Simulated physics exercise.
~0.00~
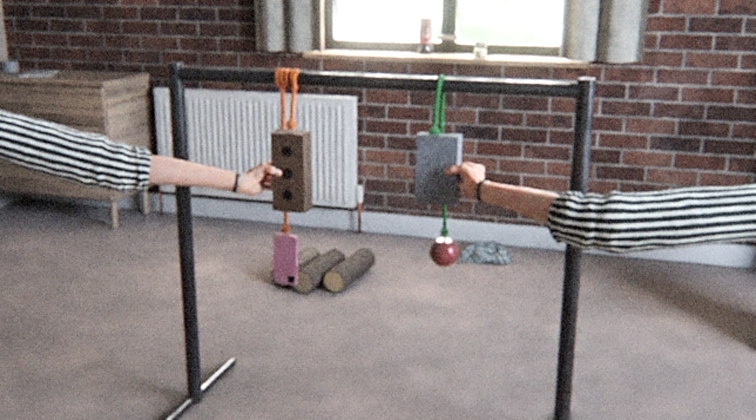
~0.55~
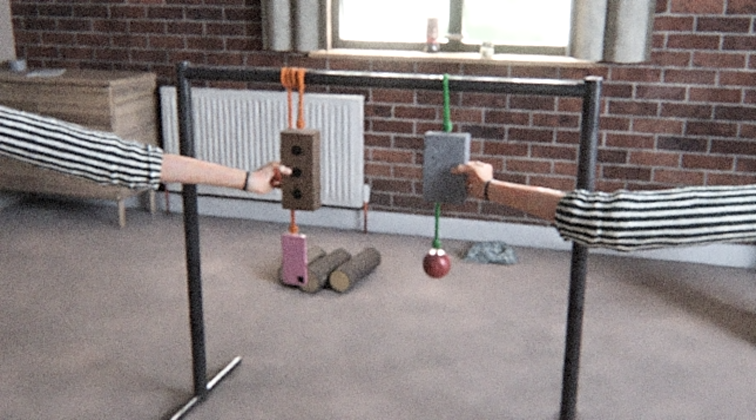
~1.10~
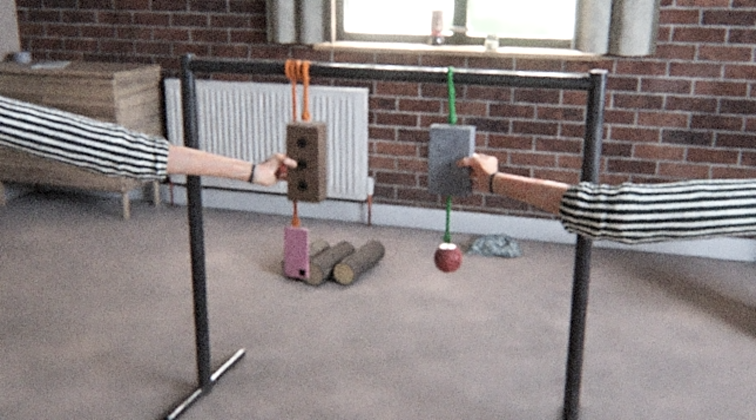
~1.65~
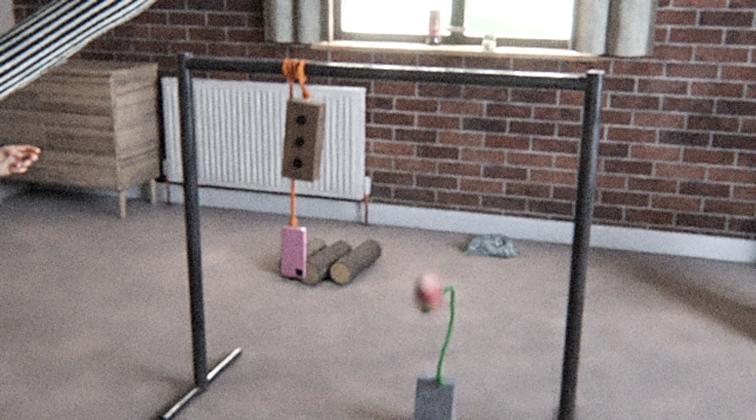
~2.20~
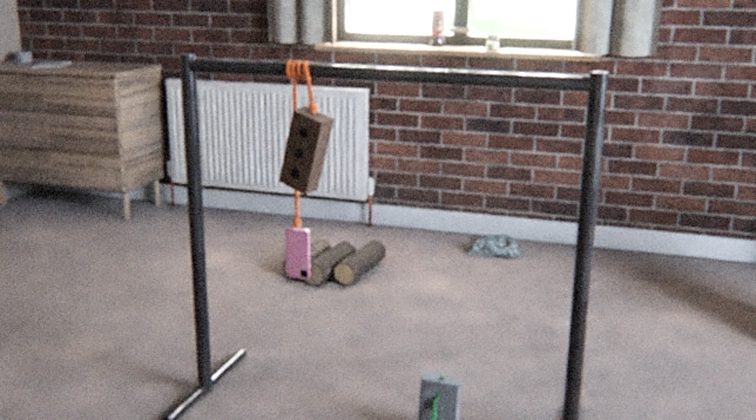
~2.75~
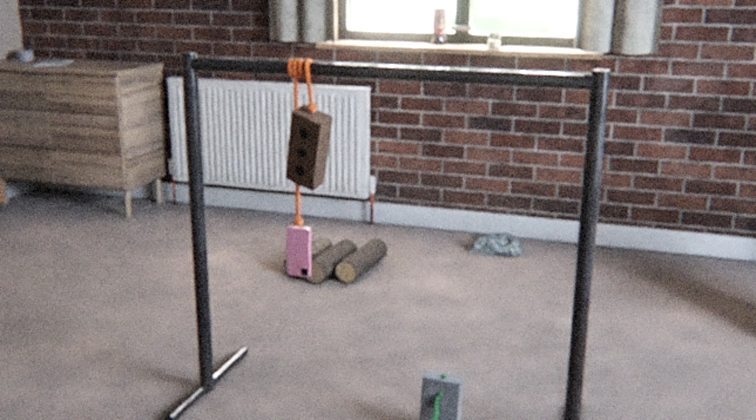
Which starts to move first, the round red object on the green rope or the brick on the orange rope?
The round red object starts first, swaying below the paver while the hands still hold on. The brick only shifts after the hands let go.
